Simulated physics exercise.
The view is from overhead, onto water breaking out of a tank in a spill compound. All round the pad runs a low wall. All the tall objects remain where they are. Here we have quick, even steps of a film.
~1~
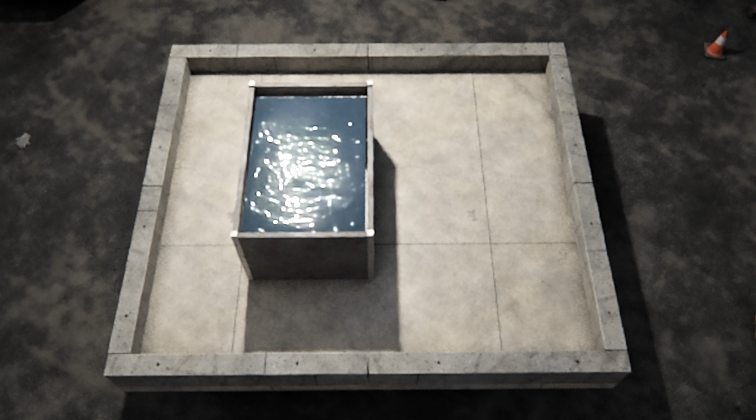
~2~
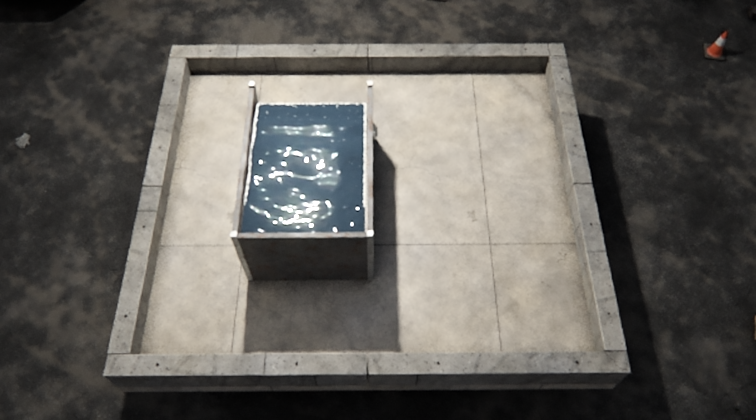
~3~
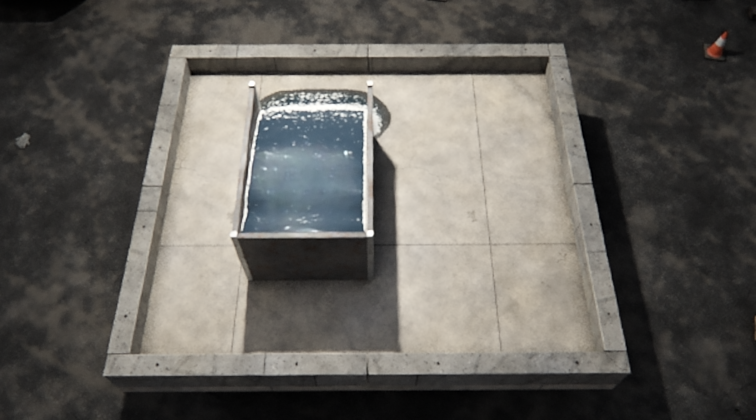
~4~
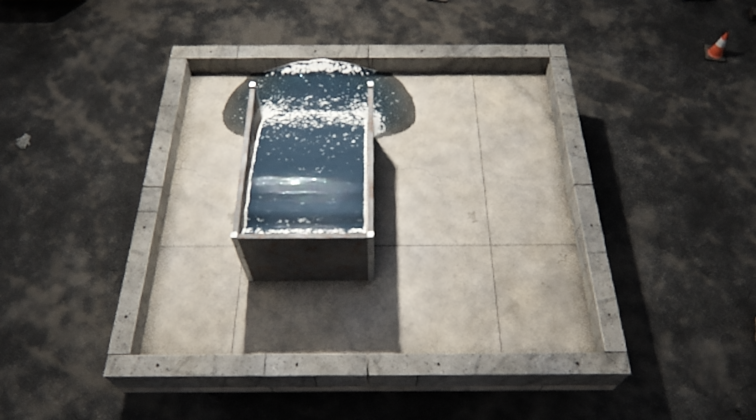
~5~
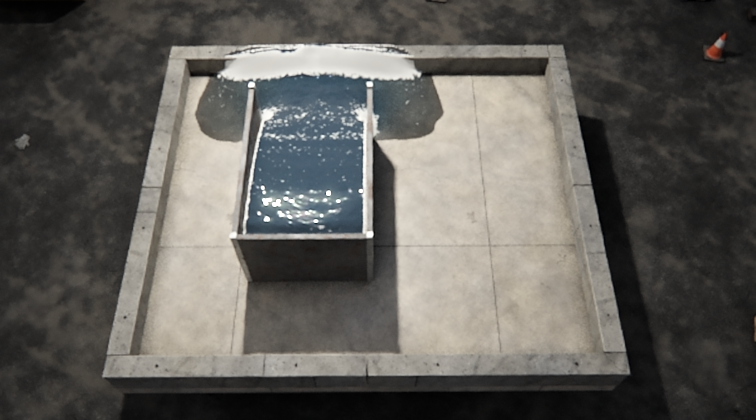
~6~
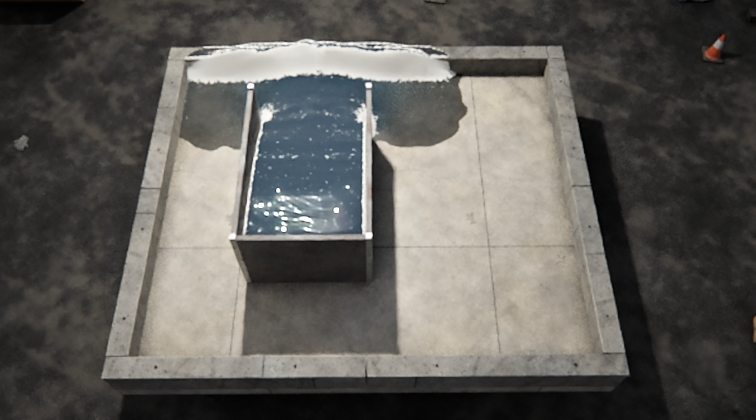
The clip opens on an overhead view of an open tank of water standing on a pale pad ringed by a low wall. Water pours out through the tank's far side and fans across the pad, then hits the far wall in white foam that spreads left and right along it.
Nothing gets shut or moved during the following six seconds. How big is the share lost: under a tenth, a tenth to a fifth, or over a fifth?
The share lost is over a fifth.
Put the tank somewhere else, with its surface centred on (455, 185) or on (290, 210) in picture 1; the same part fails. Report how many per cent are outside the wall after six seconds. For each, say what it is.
In turn 18 and 16 per cent.
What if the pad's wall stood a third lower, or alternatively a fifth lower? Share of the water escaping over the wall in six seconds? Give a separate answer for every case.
In the first case about 44 in a hundred, in the second about 36 in a hundred.
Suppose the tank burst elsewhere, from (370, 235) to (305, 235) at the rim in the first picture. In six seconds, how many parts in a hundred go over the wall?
About 12 %.
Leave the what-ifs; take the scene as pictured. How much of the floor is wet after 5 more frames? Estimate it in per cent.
It comes out near 30 percent.
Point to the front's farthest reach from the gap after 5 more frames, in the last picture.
Pixel estimate: (532, 79).
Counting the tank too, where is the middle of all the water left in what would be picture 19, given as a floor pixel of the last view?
Somewhere near (333, 151).
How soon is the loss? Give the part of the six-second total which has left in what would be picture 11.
Around 50 per cent.
A moment on, water covers 25 % of the floor; the low wall has let 5 % over.
Next, water covers 30 % of the floor; the low wall has let 12 % over.
Then, water covers 55 % of the floor; the low wall has let 23 % over.
Later, water covers 75 % of the floor; the low wall has let 24 % over.
In the end, water covers 80 % of the floor; the low wall has let 24 % over.
